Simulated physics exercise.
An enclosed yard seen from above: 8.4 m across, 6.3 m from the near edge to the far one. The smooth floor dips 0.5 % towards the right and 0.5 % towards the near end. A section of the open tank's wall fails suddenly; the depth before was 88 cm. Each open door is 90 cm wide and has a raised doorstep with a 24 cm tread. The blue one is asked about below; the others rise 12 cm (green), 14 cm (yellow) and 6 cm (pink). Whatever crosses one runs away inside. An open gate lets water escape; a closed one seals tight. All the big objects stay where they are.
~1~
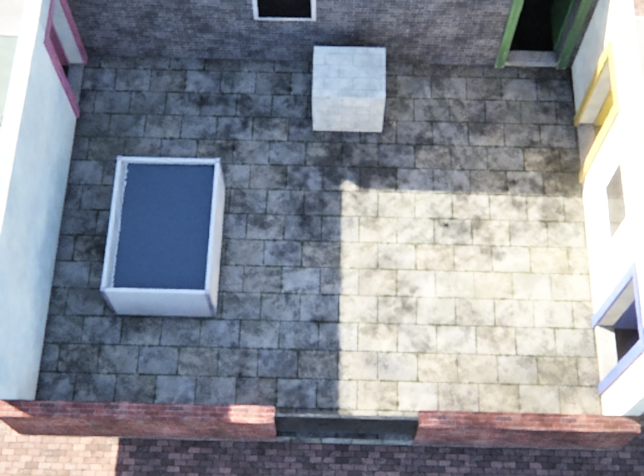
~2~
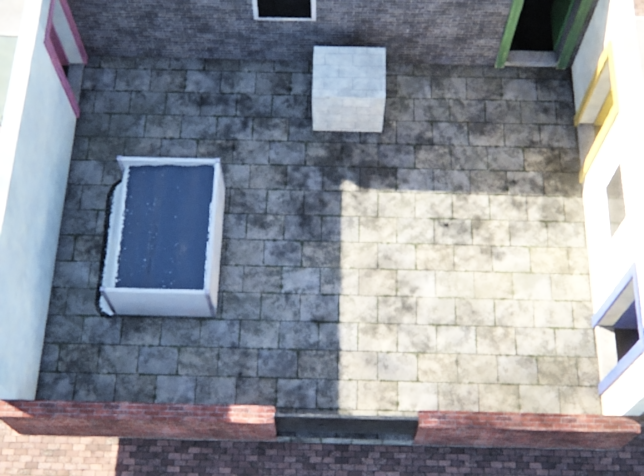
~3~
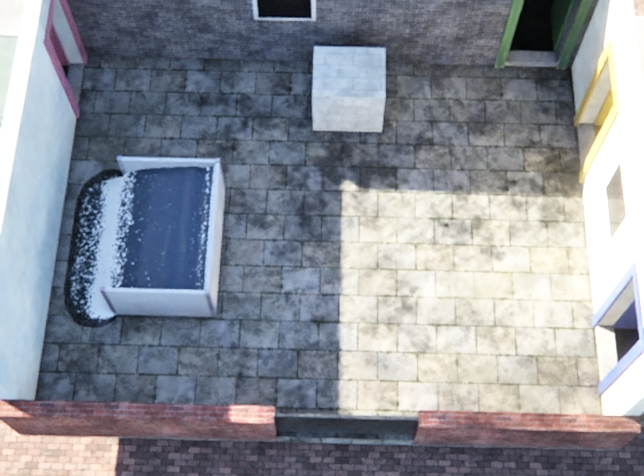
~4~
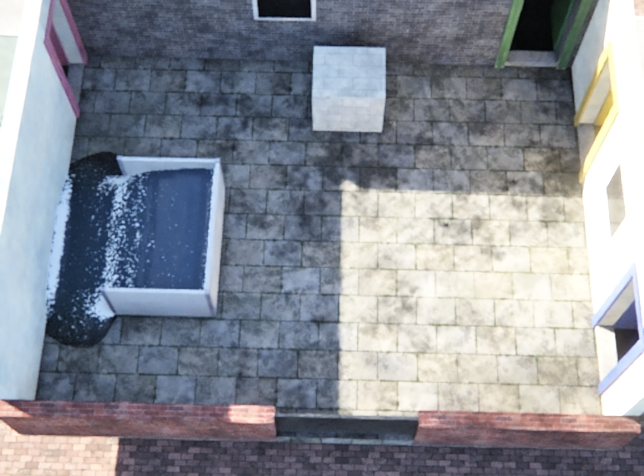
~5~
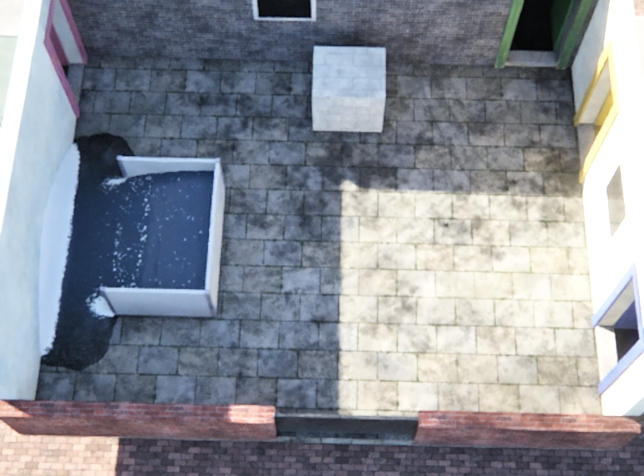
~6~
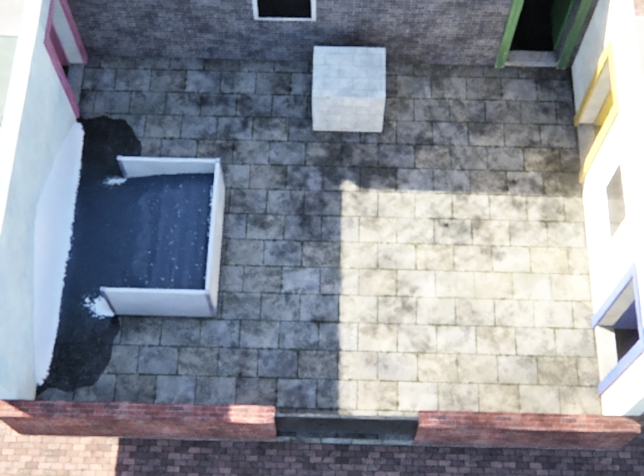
In this clip, an open tank of dark water stands in a walled, paved yard seen from above; its left side gives way, and water pours out, reaches the nearby white wall and spreads along it both ways.
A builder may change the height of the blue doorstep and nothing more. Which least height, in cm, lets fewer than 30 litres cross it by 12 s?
It would have to be roughly 9 cm high.
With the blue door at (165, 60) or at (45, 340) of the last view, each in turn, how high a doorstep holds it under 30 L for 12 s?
Roughly 18 and 25 cm.
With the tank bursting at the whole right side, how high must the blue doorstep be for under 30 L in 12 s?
About 21 cm.
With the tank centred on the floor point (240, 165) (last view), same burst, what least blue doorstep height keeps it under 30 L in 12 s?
Then roughly 8.0 cm.
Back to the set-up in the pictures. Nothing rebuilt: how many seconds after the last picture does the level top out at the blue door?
Around 9.0 s.
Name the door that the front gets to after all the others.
Last comes the yellow one.
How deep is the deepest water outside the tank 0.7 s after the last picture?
Roughly 56 cm.
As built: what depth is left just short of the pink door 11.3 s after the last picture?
About 3.5 cm.
Then, 0.7 s after the last picture water covers 15 % of the floor, deepest (56 cm) near (34, 414); it has not reached the blue door.
Then, 2.3 s after the last picture water covers 40 % of the floor, deepest (26 cm) near (34, 414); it has not reached the blue door.
Then, 11.3 s after the last picture water covers 100 % of the floor, deepest (12 cm) near (426, 424); 10 cm at the blue door, 1 litre in over its 13 cm doorstep.
At the blue door as built, the water peaked near 14 cm, 8.9 s after the last picture.
With a doorstep of 8 cm, 47 litres would have come in within the 12 s; with 11 cm, 7 litres. So under 30 litres takes about 9 cm.
